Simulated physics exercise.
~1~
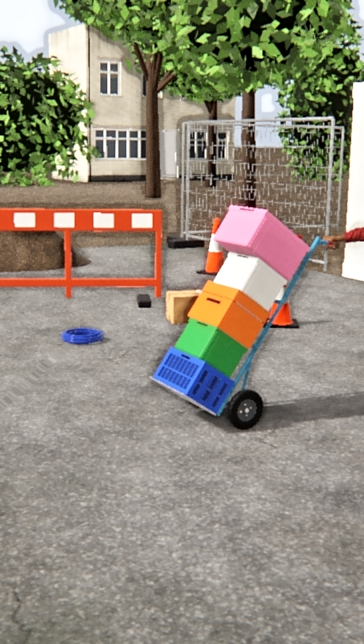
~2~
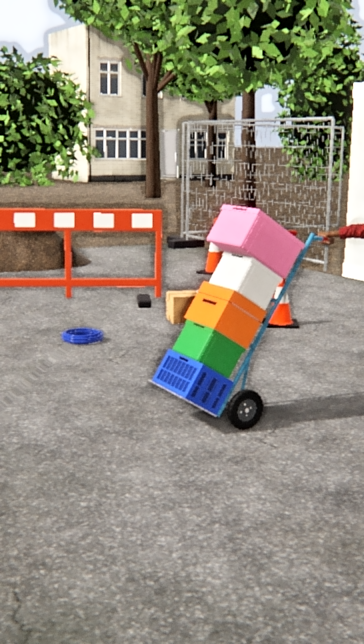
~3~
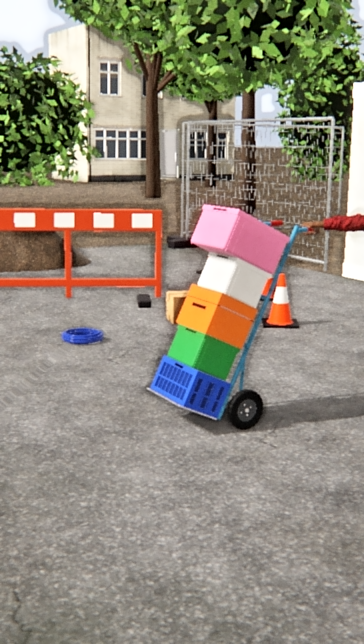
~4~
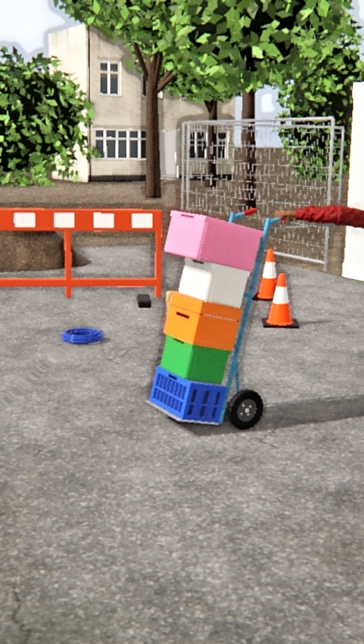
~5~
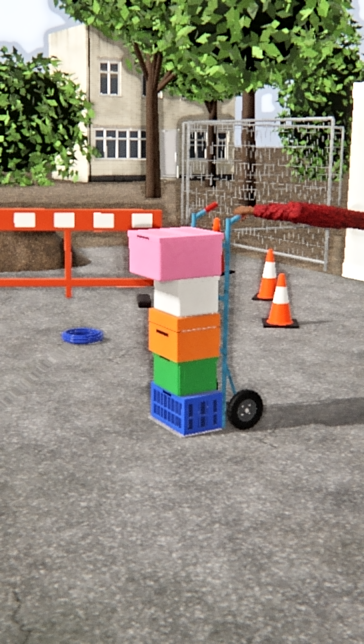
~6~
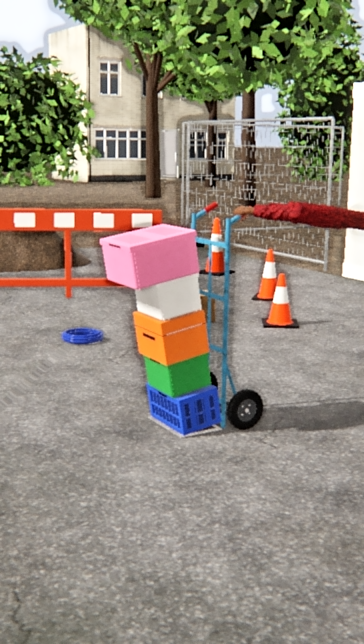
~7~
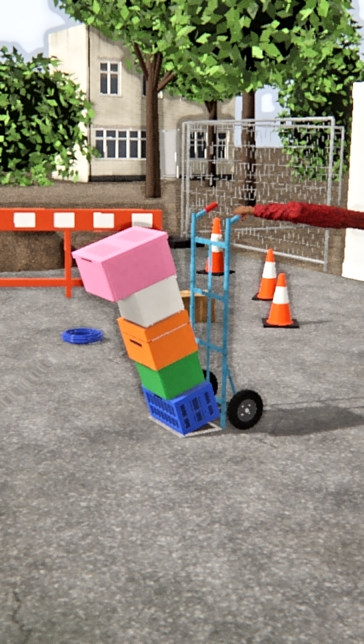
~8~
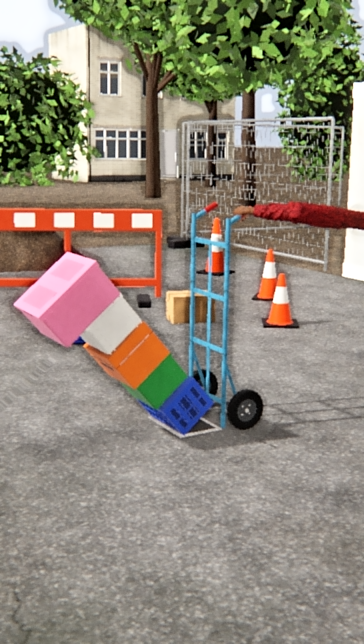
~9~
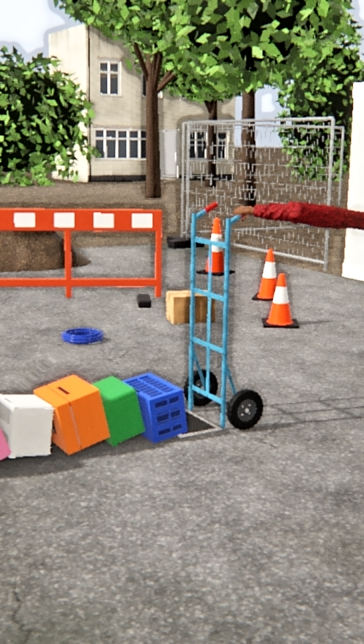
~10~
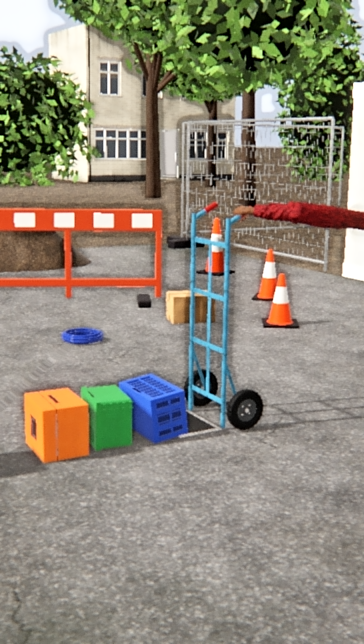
To begin with, a red-sleeved arm at the right holds a tilted blue hand truck stacked with a blue crate, a green tote, an orange toolbox, a white tote and a pink tote. The truck swings upright toward the left, carrying the stack with it. Once it stands straight, the arm holds it still, but the boxes keep tipping left away from the frame. The leaning column topples and spills across the pavement. Finally, the orange, green and blue boxes lie tipped over beside the upright truck, while the pink and white ones are out of view.
